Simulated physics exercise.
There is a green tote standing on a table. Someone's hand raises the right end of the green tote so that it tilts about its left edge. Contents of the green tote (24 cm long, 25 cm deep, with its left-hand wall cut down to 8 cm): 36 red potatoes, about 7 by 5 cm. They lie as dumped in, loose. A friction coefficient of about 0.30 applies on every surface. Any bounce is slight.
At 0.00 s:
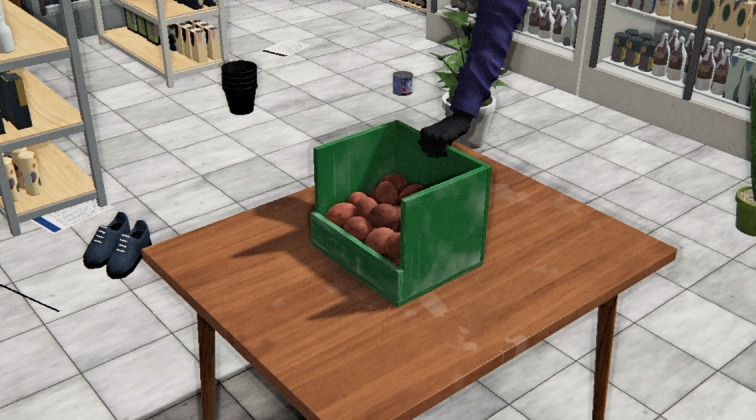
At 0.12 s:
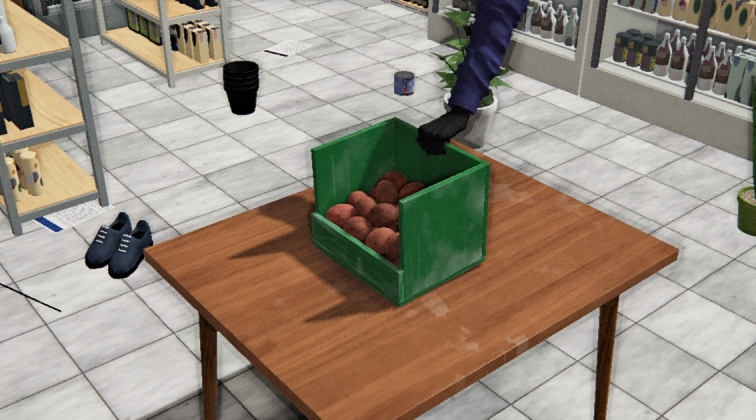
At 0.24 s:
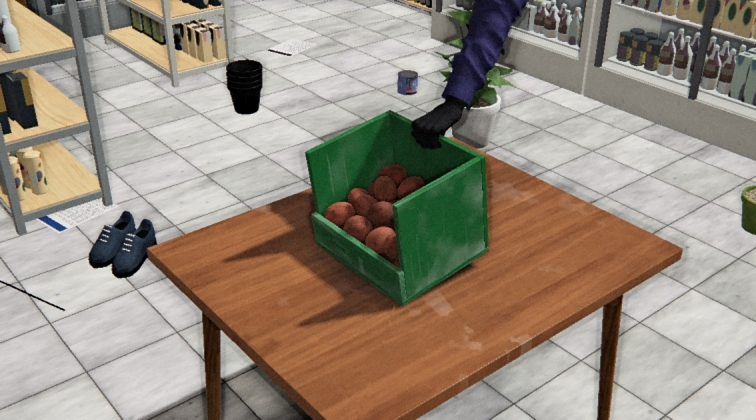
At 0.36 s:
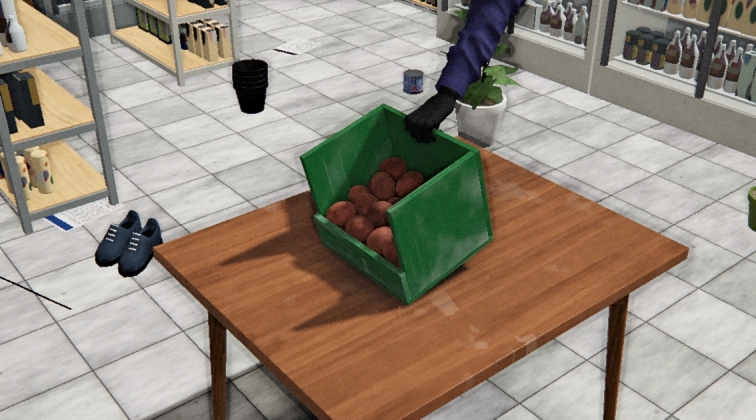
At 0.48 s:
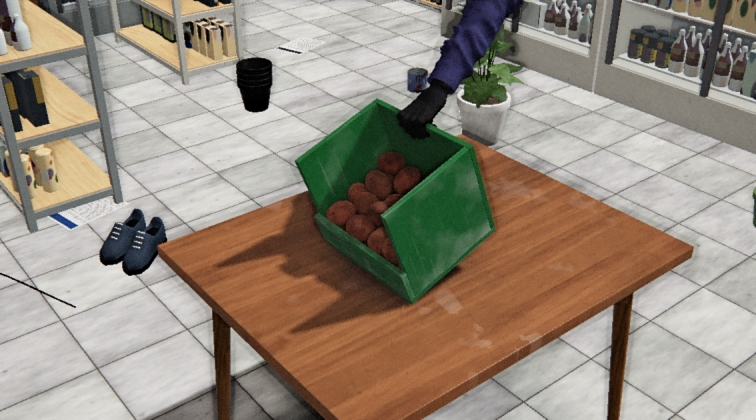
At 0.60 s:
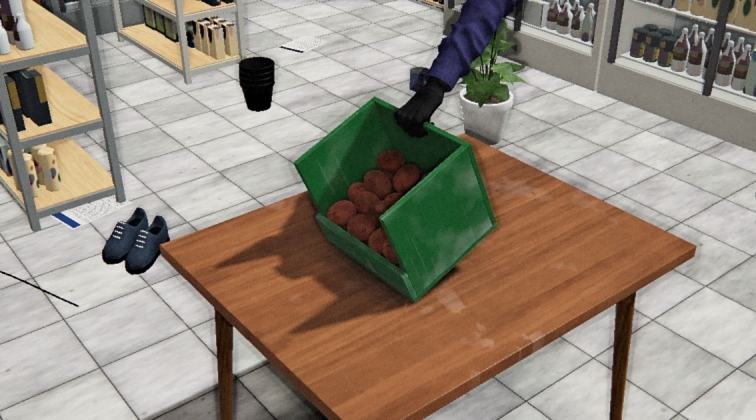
A green tote of red potatoes sits flat on a wooden table, a black-gloved hand gripping its far edge. The hand lifts that side gradually, and the tote tilts toward its low, open side, with the potatoes still inside as the lifting slows, while the view shifts slightly.
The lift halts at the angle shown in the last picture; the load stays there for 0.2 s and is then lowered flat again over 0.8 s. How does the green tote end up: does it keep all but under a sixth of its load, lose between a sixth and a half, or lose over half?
The green tote keeps all but under a sixth.
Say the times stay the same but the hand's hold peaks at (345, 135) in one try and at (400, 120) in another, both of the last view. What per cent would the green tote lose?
Green tote: 20 %, then 10 %.
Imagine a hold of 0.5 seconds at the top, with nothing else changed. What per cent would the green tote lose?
In that case the green tote sheds 0 percent of its load.
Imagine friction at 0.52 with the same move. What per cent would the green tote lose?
Green tote 0 per cent.
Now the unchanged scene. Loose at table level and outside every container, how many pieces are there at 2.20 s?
Roughly 0 of them.
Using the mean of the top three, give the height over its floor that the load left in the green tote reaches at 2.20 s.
It reaches close to 14 cm.
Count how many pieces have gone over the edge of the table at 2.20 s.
Roughly 0 in all.
After 0.86 s, tilt 23°; 0 of 36 out of the green tote.
After 1.18 s, tilt 12°; 0 of 36 out of the green tote.
After 1.62 s, tilt 0°; 0 of 36 out of the green tote.
Final count (at 2.20 s), 0 of 36 out of the green tote. Asked share, 0 of 36, 0 per cent.
